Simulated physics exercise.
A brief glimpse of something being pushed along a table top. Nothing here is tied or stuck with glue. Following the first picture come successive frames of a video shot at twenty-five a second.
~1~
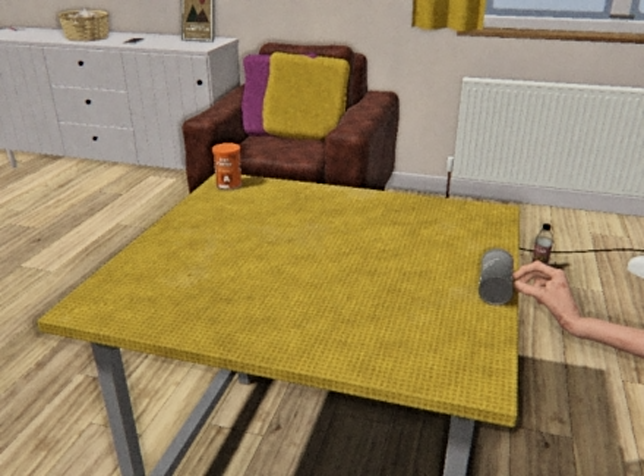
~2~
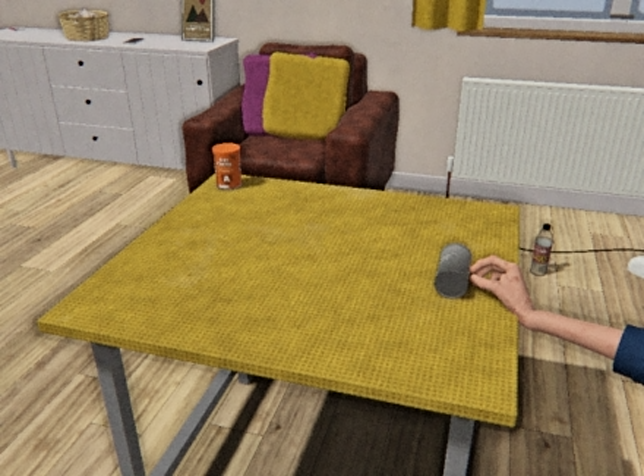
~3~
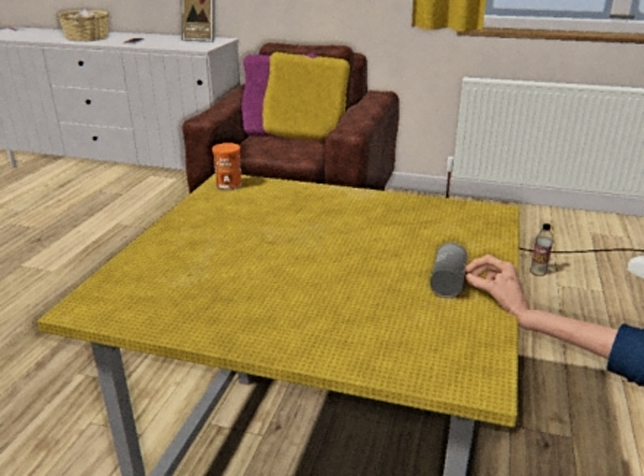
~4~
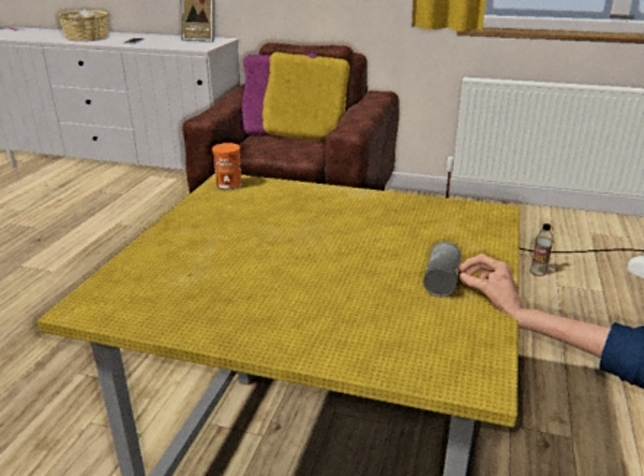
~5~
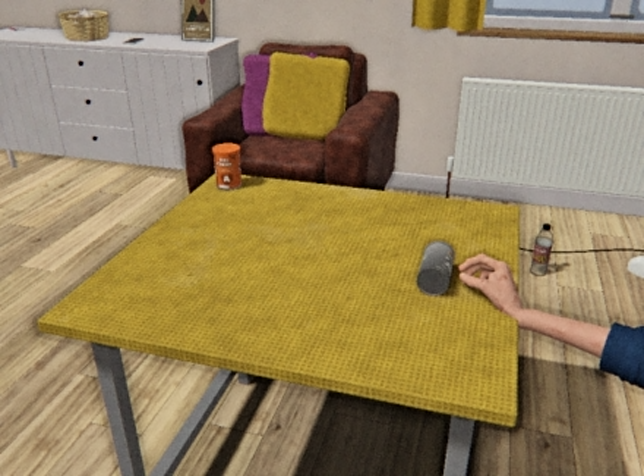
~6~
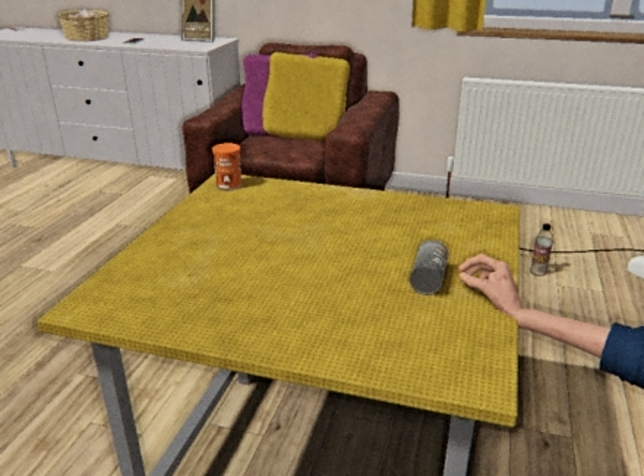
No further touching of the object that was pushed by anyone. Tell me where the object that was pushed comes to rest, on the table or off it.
It will end up on the table.
Then, 0.20 s past the last view, grey tin displaced about its own width near (402, 263).
Then, 0.40 s past the last view, grey tin displaced well along near (383, 260).
Finally, moved from the start, grey tin. Final places as the last picture's camera would see them, grey tin near (367, 258).
